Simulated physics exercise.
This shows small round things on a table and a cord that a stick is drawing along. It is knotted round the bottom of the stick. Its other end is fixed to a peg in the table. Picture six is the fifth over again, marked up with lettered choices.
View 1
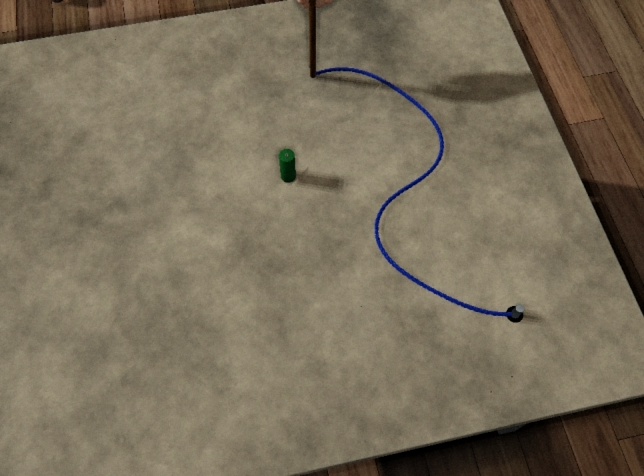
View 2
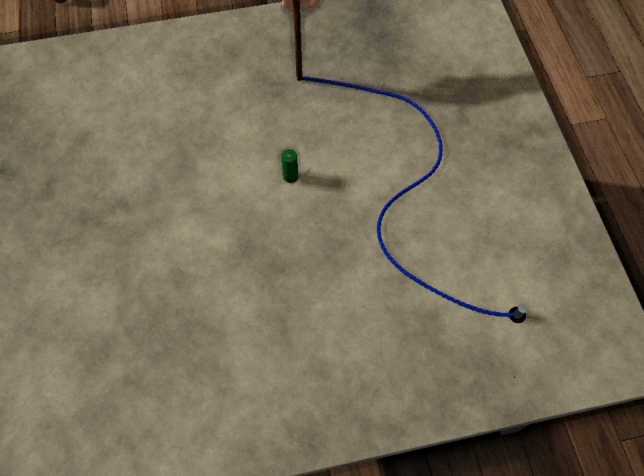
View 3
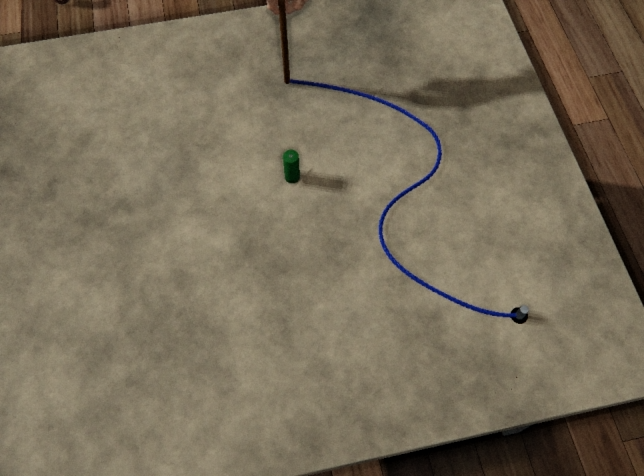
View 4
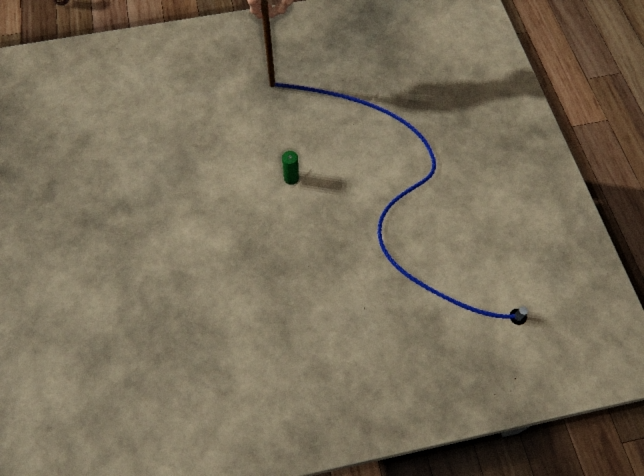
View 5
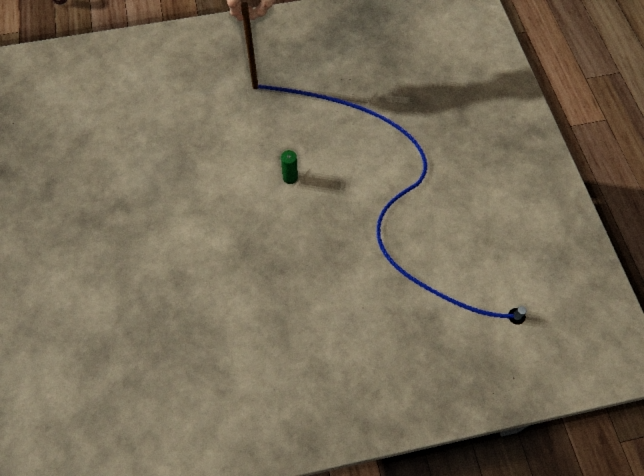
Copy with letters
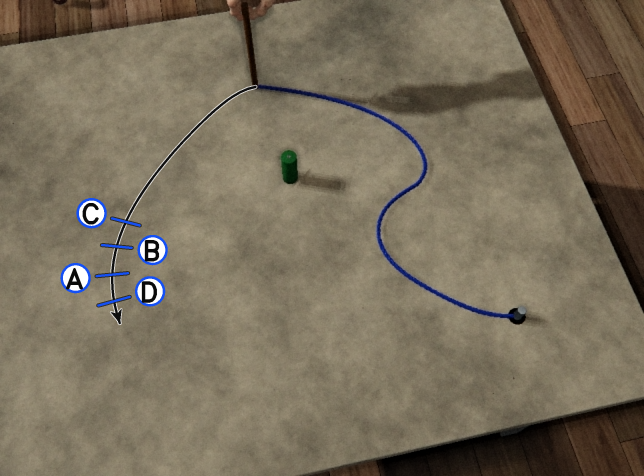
A pale, mottled tabletop standing on a wooden plank floor is seen from above at an angle. A small green cylinder stands upper left of centre, and a blue cord winds in an S-shape from a dark upright stick at the top to a small dark peg at lower right. Fingers holding the stick draw it steadily left and slightly nearer, pulling the cord's upper curve flatter, while the view barely shifts.
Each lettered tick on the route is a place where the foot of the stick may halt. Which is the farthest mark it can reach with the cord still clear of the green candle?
The farthest safe stop is C.
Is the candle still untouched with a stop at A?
For that mark, no.
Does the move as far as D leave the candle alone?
For that mark, no.
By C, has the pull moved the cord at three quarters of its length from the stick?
By then, no.
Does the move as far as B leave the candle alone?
No.
On the marked copy, A at (112, 275); B at (117, 246); C at (126, 222); D at (114, 301); the route from (256, 87) via (149, 183) to (120, 323).
Taking C. A third of the way, foot of the stick (202, 123), middle of the cord (403, 176).
Two thirds of the way, foot of the stick (158, 172), middle of the cord (380, 173).
When it is over, foot of the stick (126, 222), middle of the cord (354, 177); nothing has been touched.
As for the rest, A brings the cord against the candle; B brings the cord against the candle; D brings the cord against the candle.
